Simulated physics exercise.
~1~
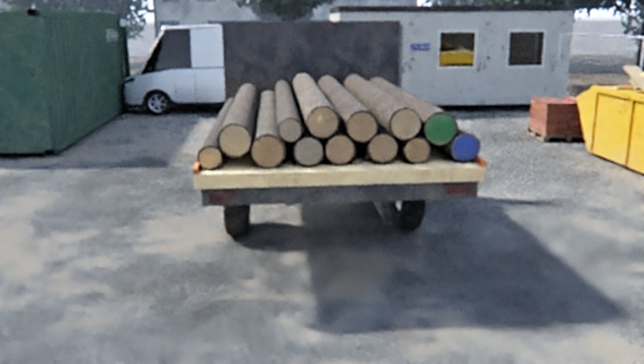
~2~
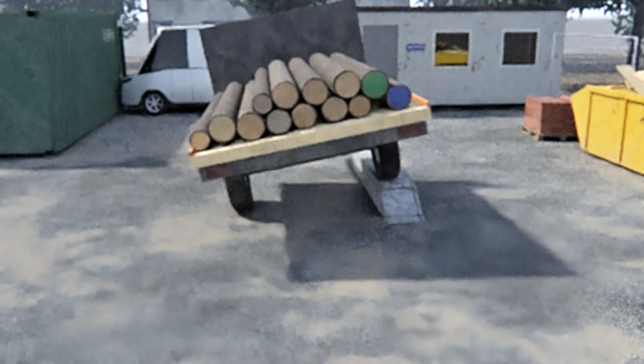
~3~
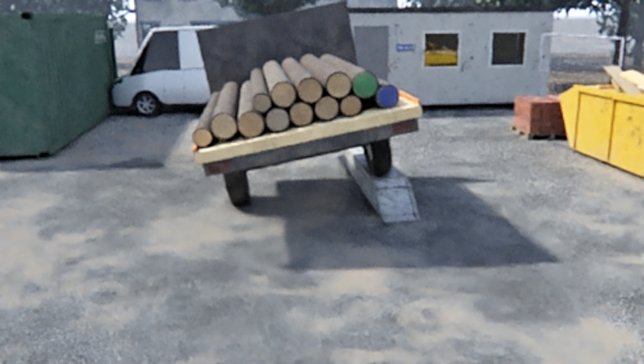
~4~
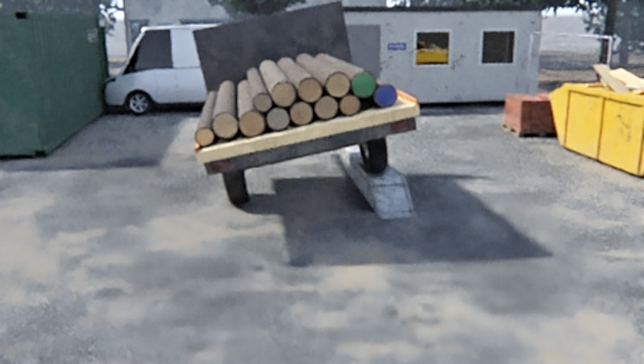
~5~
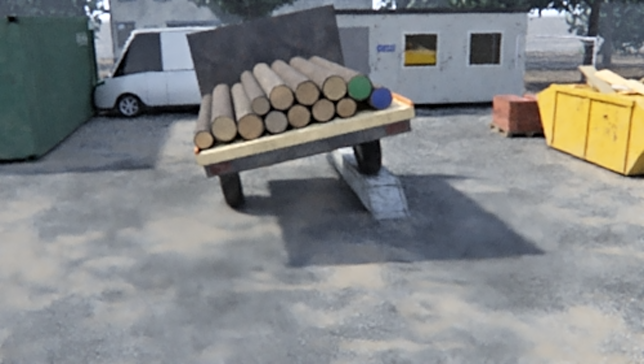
A flat trailer stacked with loose timber poles tipped to the left as its right wheel rode up onto a sloping block, and it stopped there, still leaning, with the green-ended and blue-ended poles and all the others still aboard.
